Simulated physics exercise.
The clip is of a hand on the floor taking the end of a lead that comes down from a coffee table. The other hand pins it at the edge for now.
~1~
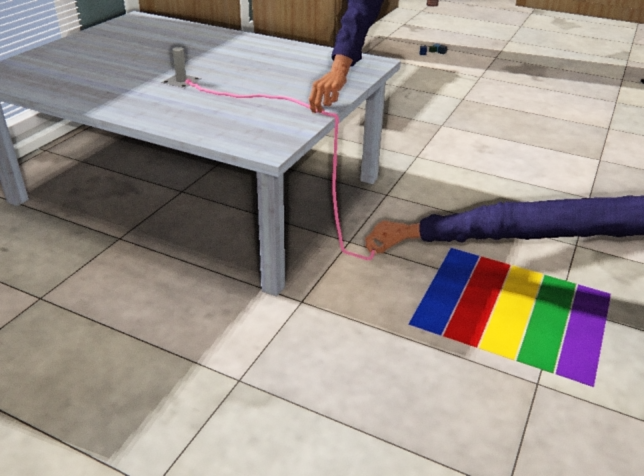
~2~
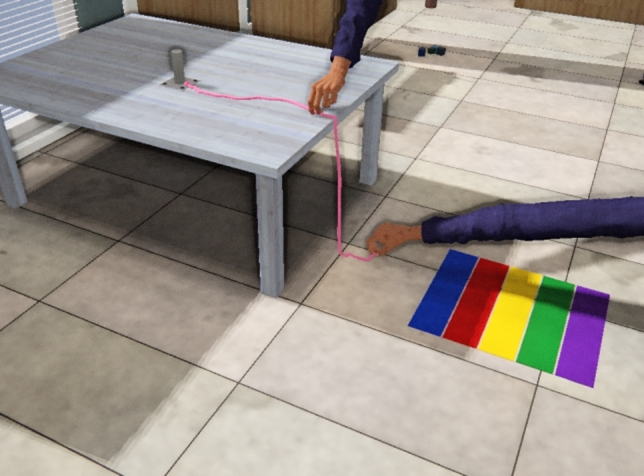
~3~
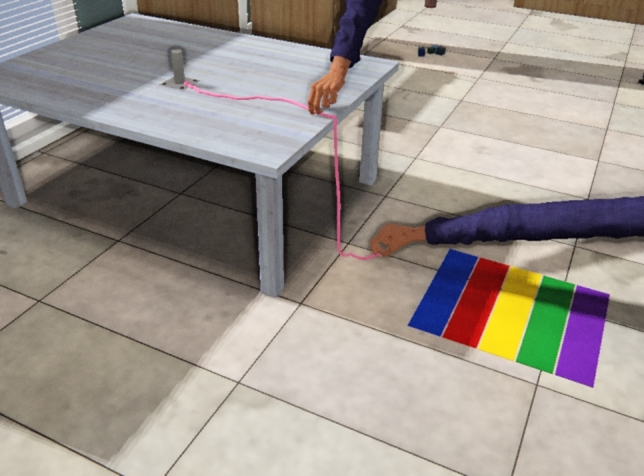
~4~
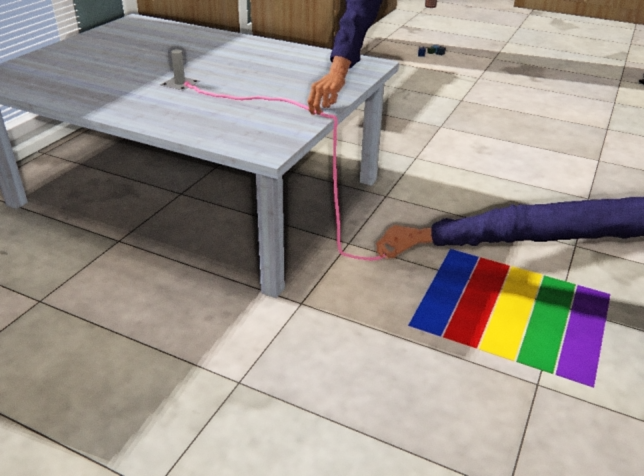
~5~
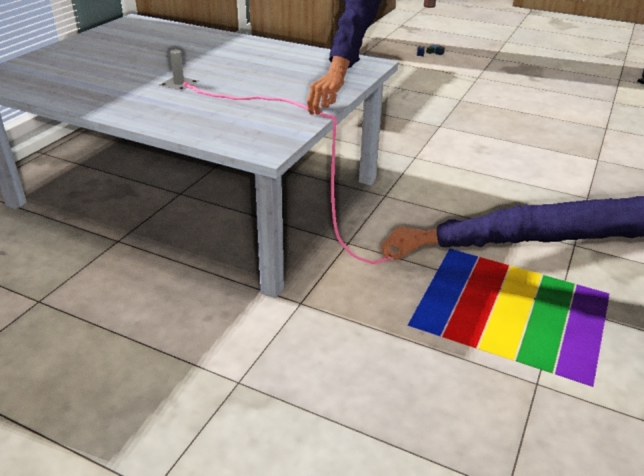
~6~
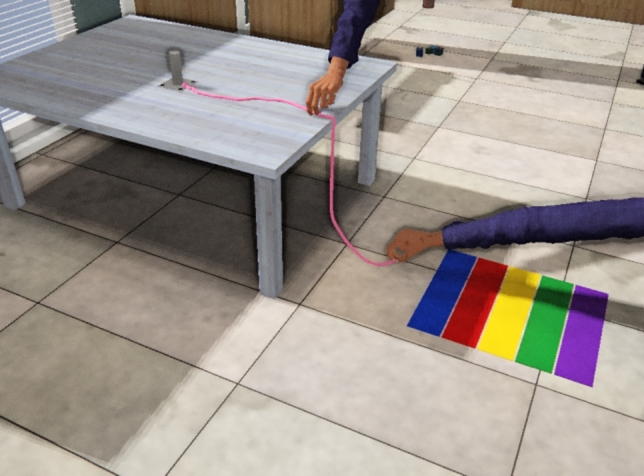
In this clip, one hand holds a pink cord at the edge of a grey table while another, near the floor, draws its lower end slightly right toward a multicoloured striped panel, and the hanging section bends into a curve.
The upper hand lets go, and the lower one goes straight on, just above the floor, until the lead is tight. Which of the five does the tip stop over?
It gets as far as the red strip.
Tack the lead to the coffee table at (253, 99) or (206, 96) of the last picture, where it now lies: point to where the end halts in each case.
In that order: (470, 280) and (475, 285).
Soon after, end near (421, 267); short of the strips.
After that, end near (459, 278); over blue.
At the stop, end near (482, 285); over red. The red one.
